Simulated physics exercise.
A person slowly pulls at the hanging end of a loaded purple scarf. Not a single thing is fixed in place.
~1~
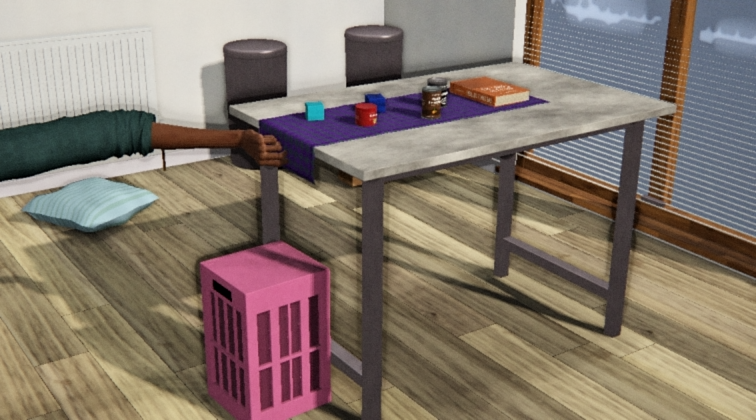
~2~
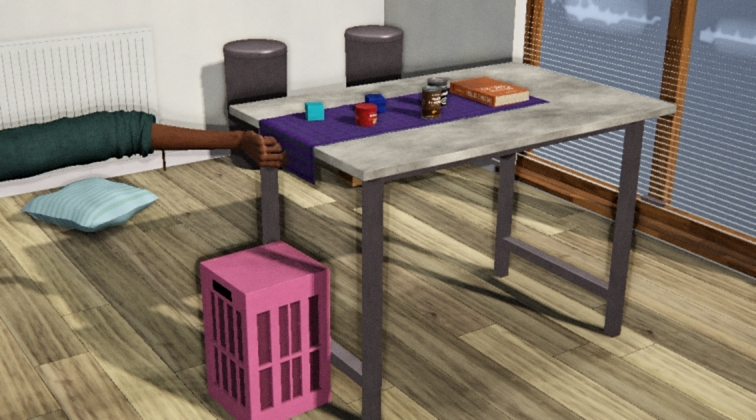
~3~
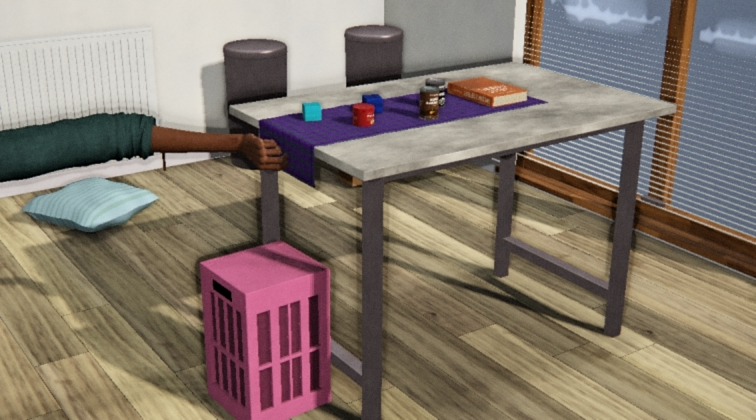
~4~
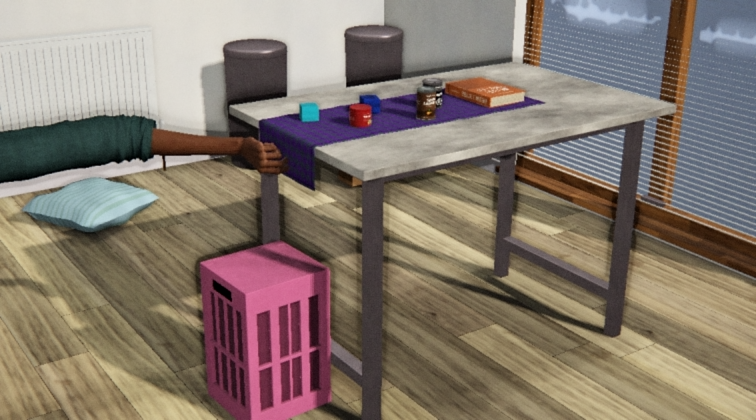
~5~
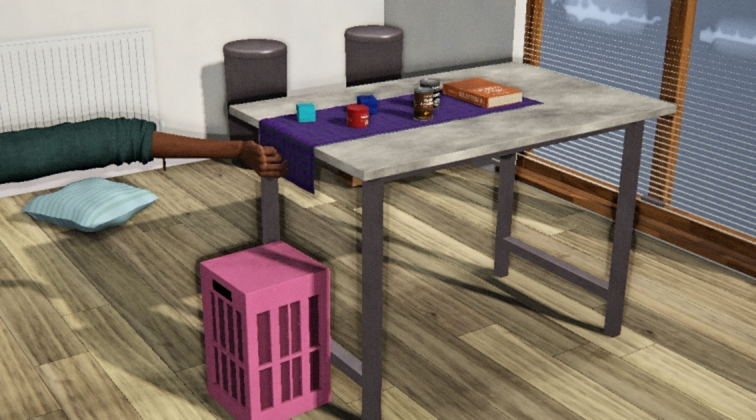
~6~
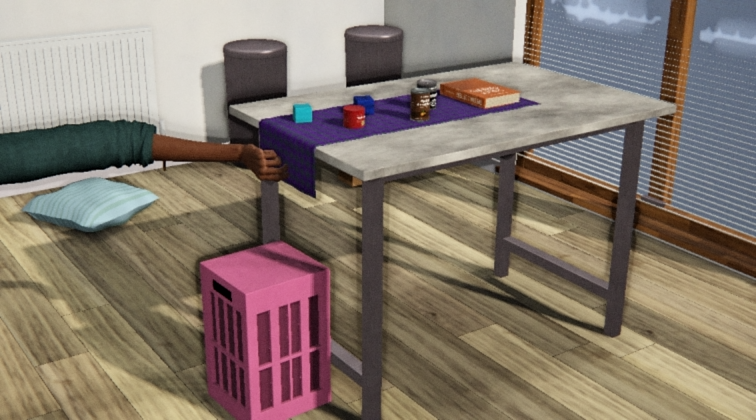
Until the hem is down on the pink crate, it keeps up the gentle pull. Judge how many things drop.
My judgement: Two.
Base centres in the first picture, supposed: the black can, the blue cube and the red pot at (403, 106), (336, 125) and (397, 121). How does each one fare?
The black can stays on, the blue cube drops off, the red pot remains up.
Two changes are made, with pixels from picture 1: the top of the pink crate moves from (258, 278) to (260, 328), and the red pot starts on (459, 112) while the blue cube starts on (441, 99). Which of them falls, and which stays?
Result - the red pot stays put, and the blue cube stays put.
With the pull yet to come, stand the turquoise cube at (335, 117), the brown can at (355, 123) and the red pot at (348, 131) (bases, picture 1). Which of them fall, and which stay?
The turquoise cube topples down, the brown can topples down, and the red pot topples down.
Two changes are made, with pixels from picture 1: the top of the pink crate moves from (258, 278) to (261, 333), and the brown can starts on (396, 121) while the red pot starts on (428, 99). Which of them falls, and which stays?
Brown can is gone, red pot stays.
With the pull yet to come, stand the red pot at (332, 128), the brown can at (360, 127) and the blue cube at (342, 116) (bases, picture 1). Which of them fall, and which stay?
Result - the red pot comes off, the brown can comes off, and the blue cube comes off.
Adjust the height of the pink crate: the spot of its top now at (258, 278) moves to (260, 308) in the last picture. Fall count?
The count: 3.
Early on, hem near (287, 210); all still up.
Midway, hem near (286, 244); turquoise cube gone.
Finally, hem on the crate; turquoise cube and red pot gone. The answer is two.
